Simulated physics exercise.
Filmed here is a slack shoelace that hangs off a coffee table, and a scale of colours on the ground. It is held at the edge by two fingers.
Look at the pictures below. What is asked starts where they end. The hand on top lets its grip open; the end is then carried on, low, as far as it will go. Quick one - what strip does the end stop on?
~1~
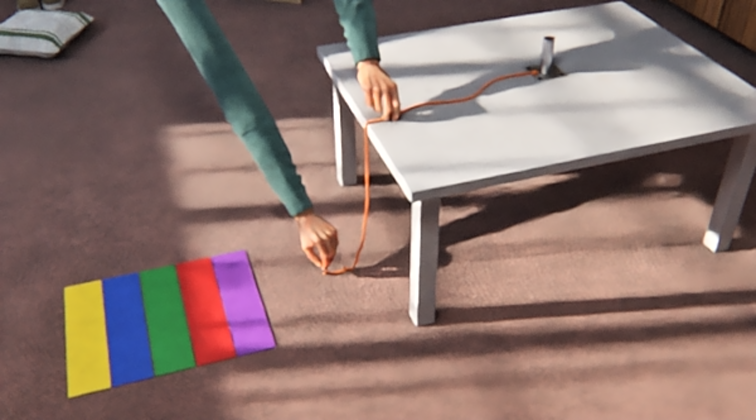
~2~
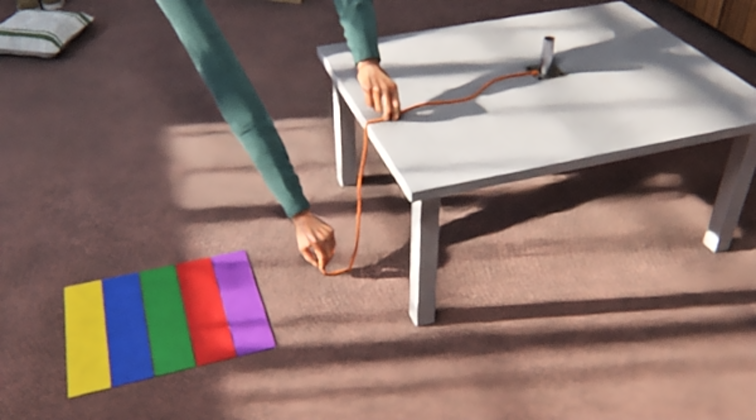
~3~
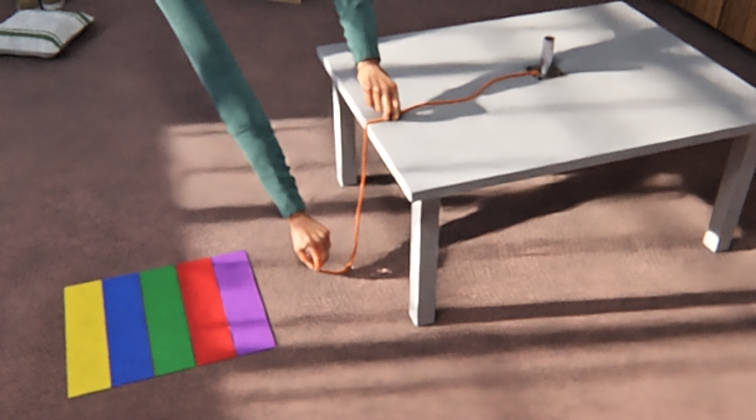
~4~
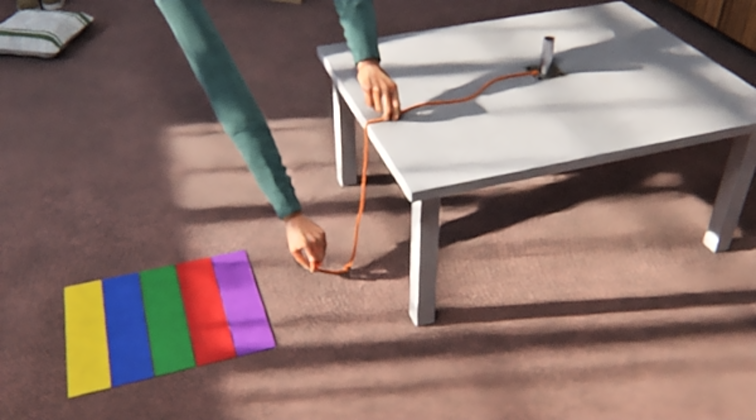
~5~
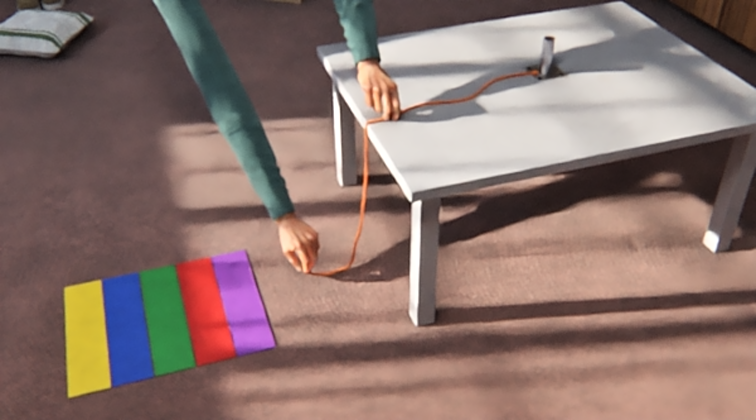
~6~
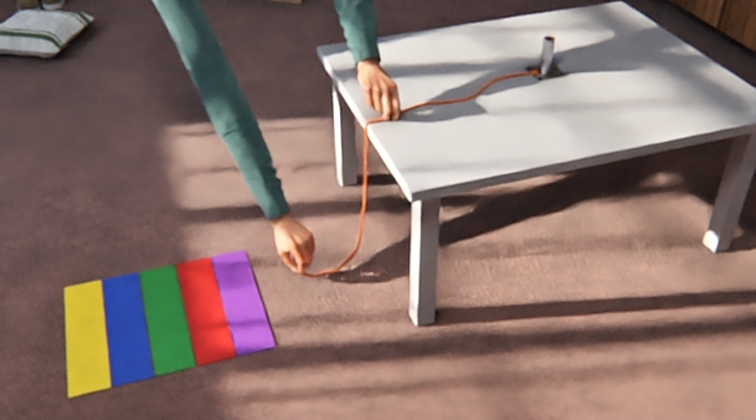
The red strip.
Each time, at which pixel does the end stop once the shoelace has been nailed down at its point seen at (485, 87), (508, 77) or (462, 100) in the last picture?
Try by try, around (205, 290), (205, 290) and (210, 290).
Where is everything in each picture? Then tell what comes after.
End (322, 265); purple (251, 332); red (212, 341); green (172, 351); blue (131, 361); yellow (88, 371), in the first picture.
End (320, 266); shoelace through (508, 77) (468, 99) (403, 112) (365, 149) (359, 206) (353, 260), in the second picture.
End (315, 267), in the third picture.
End (311, 268); shoelace through (508, 77) (468, 99) (403, 112) (366, 149) (362, 206) (351, 261), in the fourth picture.
End (303, 269), in the fifth picture.
End (299, 270); shoelace through (508, 77) (468, 99) (403, 112) (366, 149) (364, 205) (347, 261), in the sixth picture.
Early on, end near (272, 276); short of the strips.
Midway, end near (228, 286); over purple.
At the end of the slack, end near (202, 292); over red. It gets as far as the red strip.
